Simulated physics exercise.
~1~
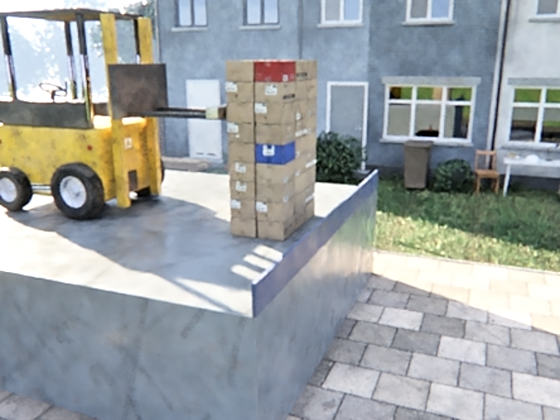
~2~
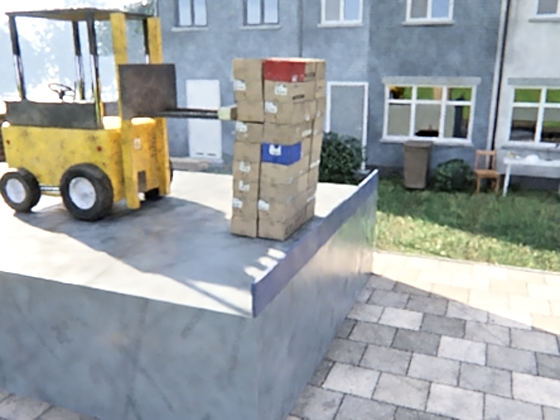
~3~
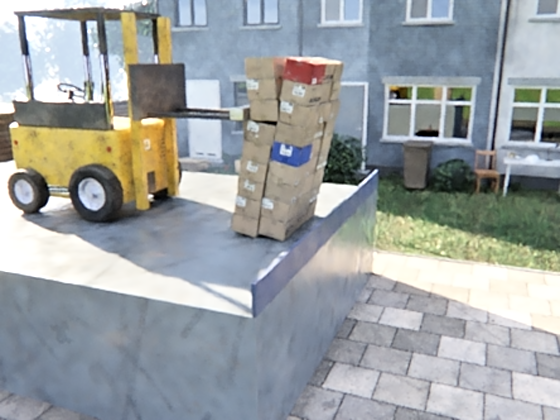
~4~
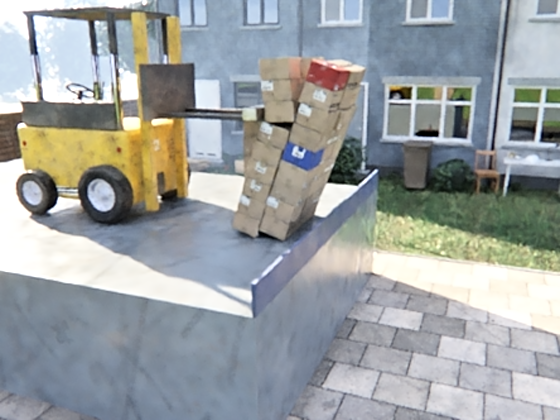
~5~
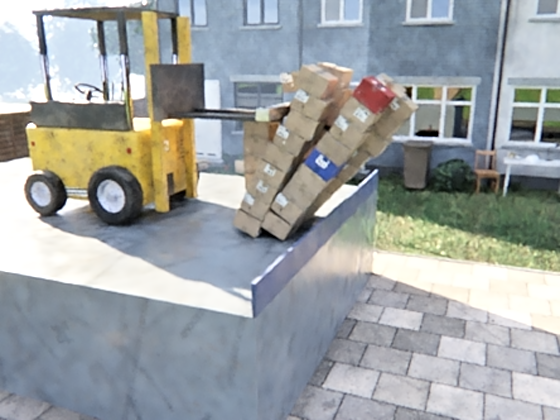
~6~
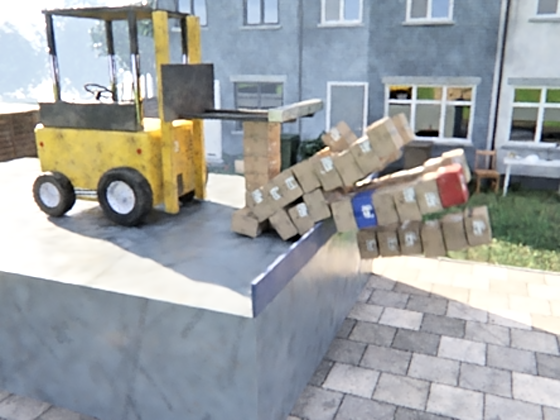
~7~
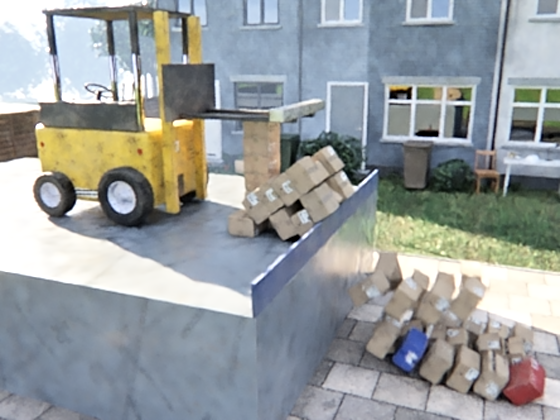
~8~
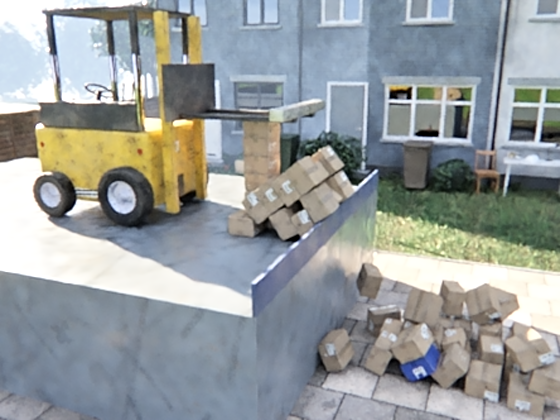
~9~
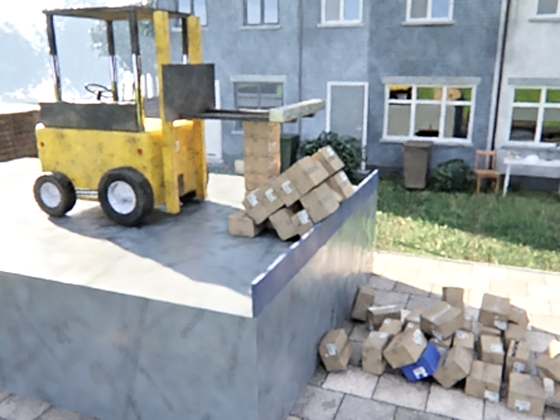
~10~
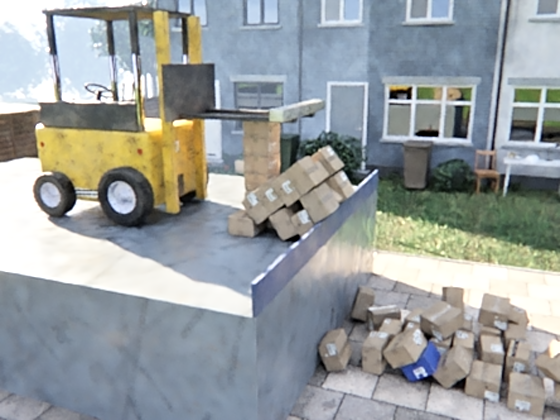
On a raised dock, a yellow forklift's beam topples stacked parcels, spilling many onto paving below.
